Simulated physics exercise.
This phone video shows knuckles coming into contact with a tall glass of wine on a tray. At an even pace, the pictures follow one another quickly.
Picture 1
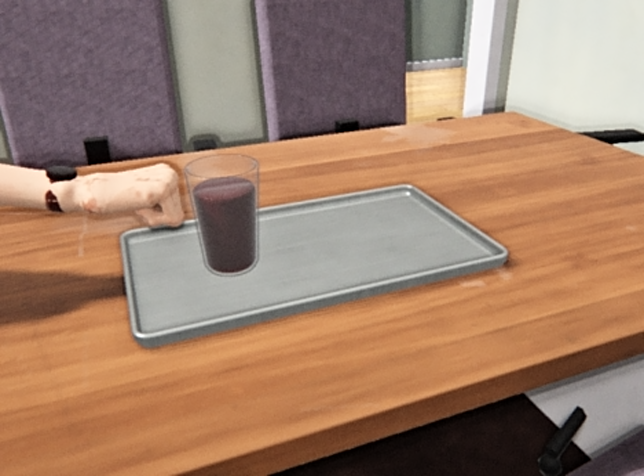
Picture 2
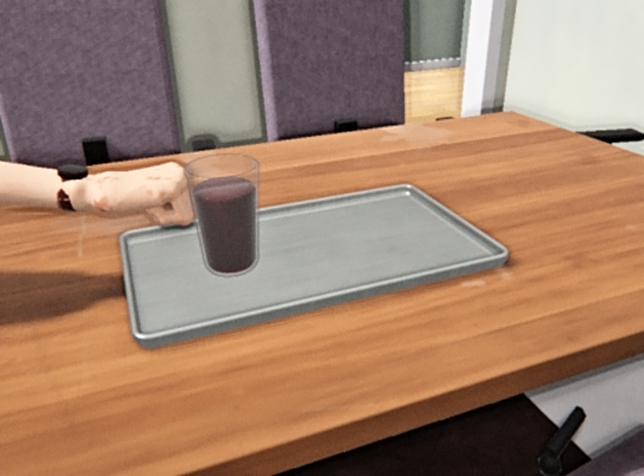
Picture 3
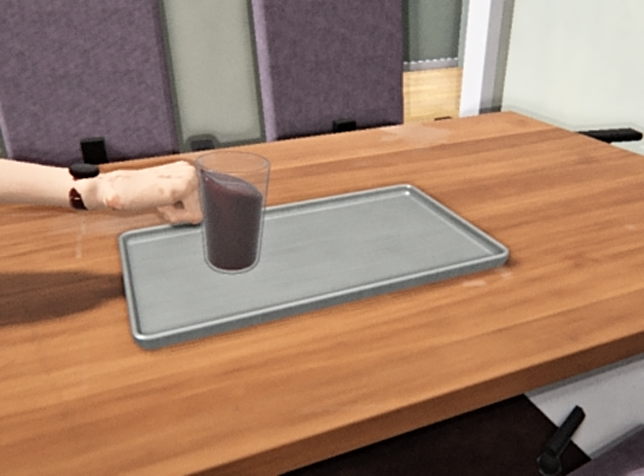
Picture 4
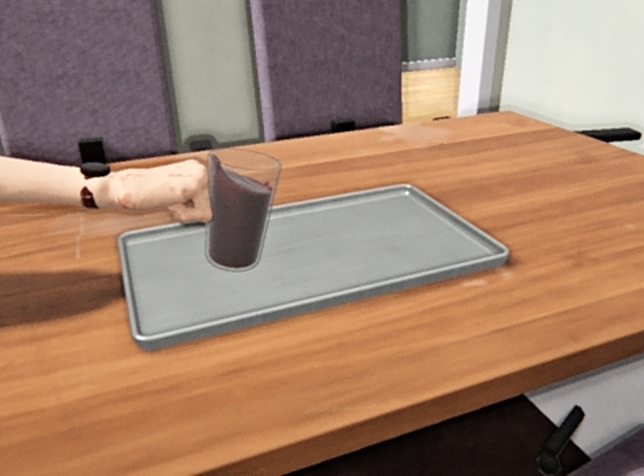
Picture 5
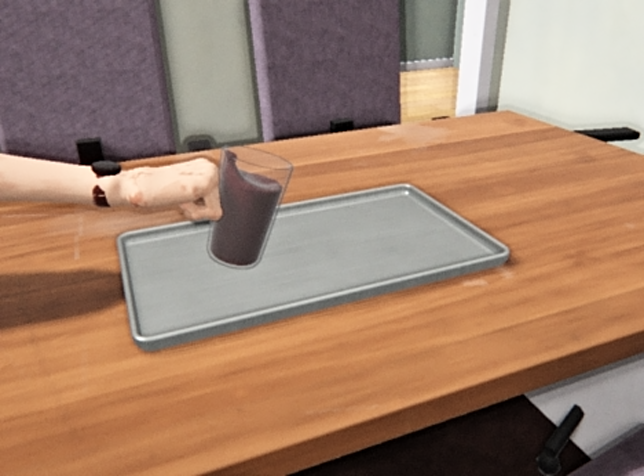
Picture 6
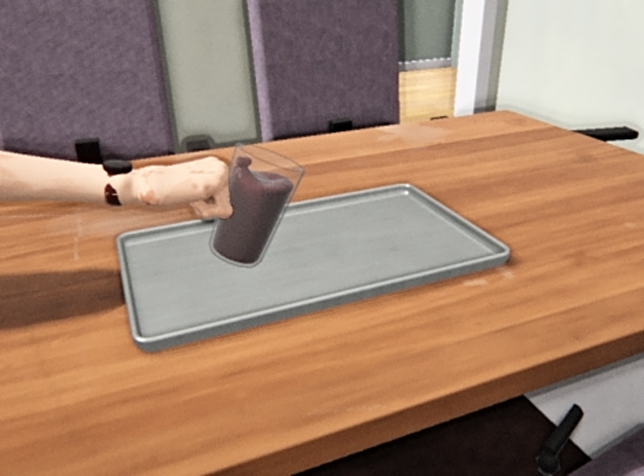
The clip opens on a tall glass of dark wine standing upright on a gray tray on a wooden table, with a hand's knuckles at its left side. The hand pushes rightward, and the glass leans steadily further right while the wine shifts unevenly inside it.
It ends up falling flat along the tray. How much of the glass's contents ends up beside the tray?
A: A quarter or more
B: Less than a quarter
A.
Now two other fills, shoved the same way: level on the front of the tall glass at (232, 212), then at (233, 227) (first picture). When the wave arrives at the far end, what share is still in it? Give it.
About 55 per cent first, then about 60 per cent.
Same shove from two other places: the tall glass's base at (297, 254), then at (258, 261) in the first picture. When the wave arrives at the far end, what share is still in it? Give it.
Lab note - try 1 about 75 %, try 2 about 65 %.
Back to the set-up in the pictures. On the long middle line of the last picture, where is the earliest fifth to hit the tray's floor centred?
Around (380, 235).
A moment on, the tall glass lies on its side and 94 per cent is in the glass, 0 on the tray and 6 above or beyond its rim.
Next, the tall glass lies on its side and 55 per cent is in the glass, 28 on the tray and 17 above or beyond its rim.
Then the tall glass lies on its side and 31 per cent is in the glass, 42 on the tray and 27 above or beyond its rim.
Later the tall glass lies on its side and 17 per cent is in the glass, 45 on the tray and 38 above or beyond its rim.
In the end 62 per cent is held by tray and glass, 38 is off the tray.
